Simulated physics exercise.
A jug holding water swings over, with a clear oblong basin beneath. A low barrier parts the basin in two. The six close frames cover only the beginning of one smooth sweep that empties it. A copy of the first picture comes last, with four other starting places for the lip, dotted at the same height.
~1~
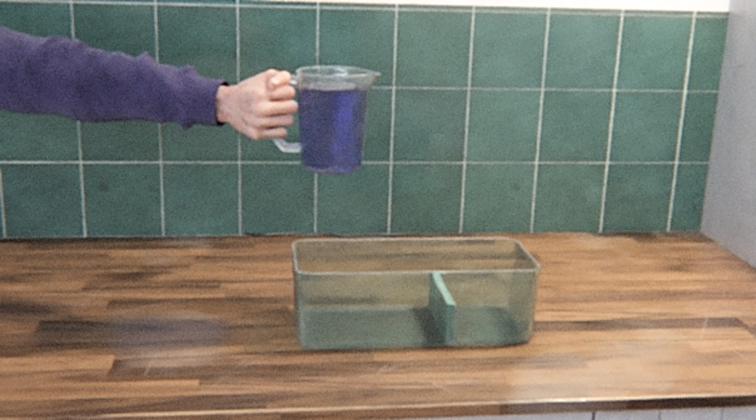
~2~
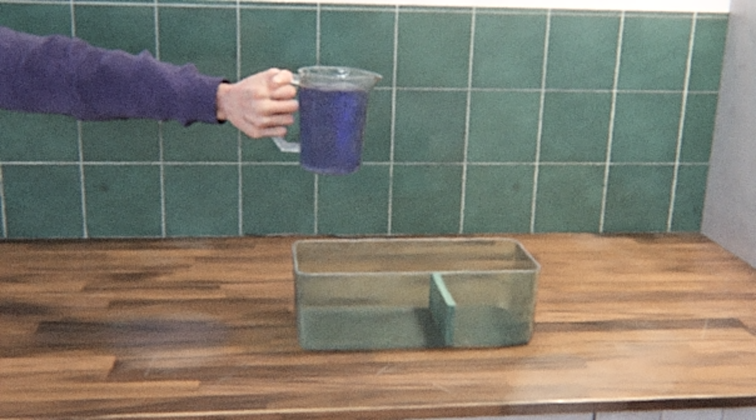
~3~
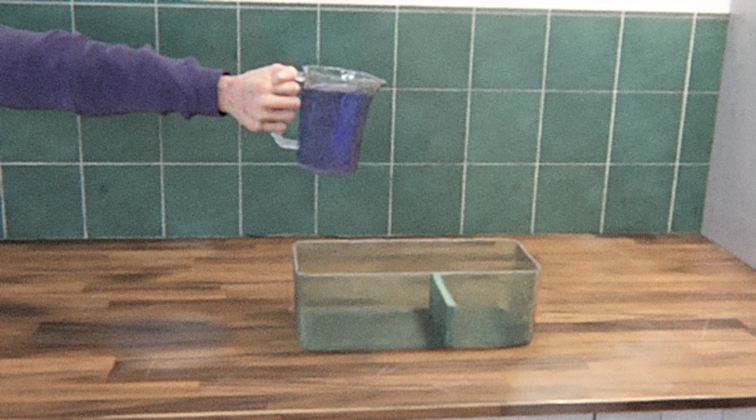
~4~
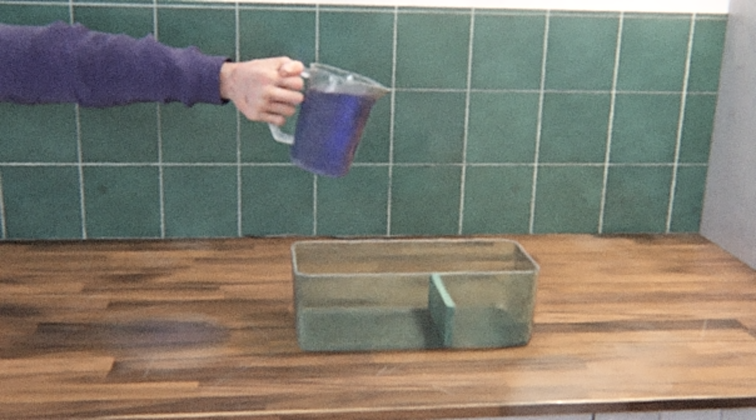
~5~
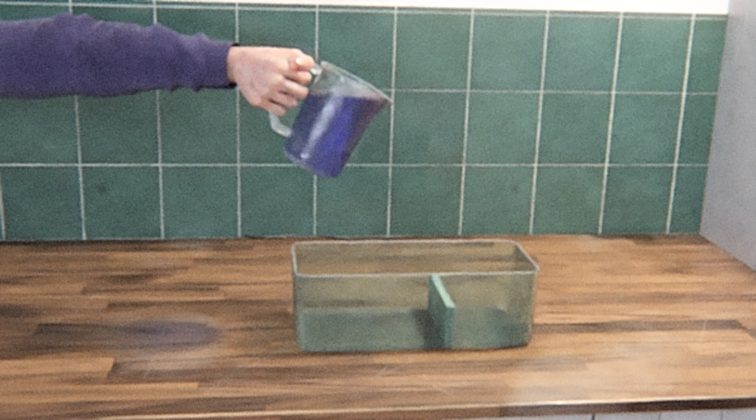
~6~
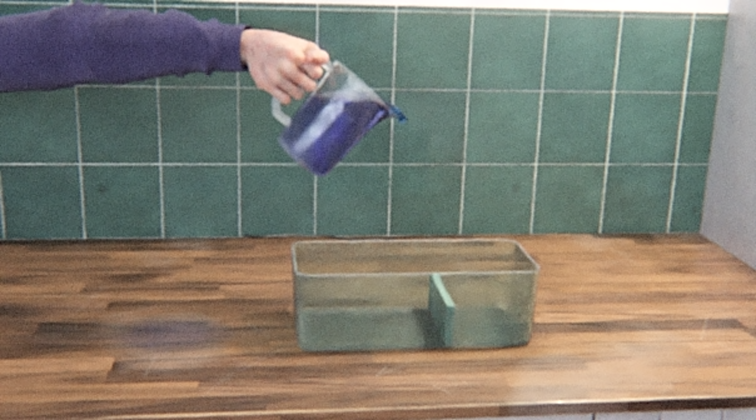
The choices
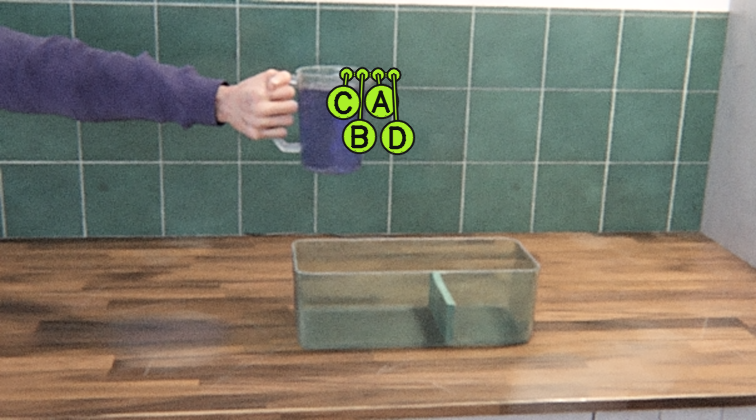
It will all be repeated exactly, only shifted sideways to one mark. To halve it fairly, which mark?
Use place D.
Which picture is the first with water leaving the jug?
Picture 6.
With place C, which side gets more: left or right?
The left side.
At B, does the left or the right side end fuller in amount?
The left one.
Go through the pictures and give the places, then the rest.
Upright, lip at (379, 74); basin from (297, 346) to (531, 341); top of the wall at (442, 286); nothing has left yet, in the first frame.
Upright, lip at (381, 77); nothing has left yet, in the second frame.
Tipped about 7°, lip at (385, 82); nothing has left yet, in the third frame.
Tipped about 16°, lip at (389, 90); nothing has left yet, in the fourth frame.
Tipped about 27°, lip at (393, 102); nothing has left yet, in the fifth frame.
Tipped about 40°, lip at (396, 116); water is over the lip, down to (401, 120), in the sixth frame.
On the marked copy, A at (378, 74); B at (362, 74); C at (346, 74); D at (393, 74).
With A, about 77 % ends left of the wall and 15 % right of it; 8 % is lost outside.
With B, about 87 % ends left of the wall and 3 % right of it; 10 % is lost outside.
With C, about 93 % ends left of the wall and 4 % right of it; 4 % is lost outside.
With D, about 49 % ends left of the wall and 49 % right of it.
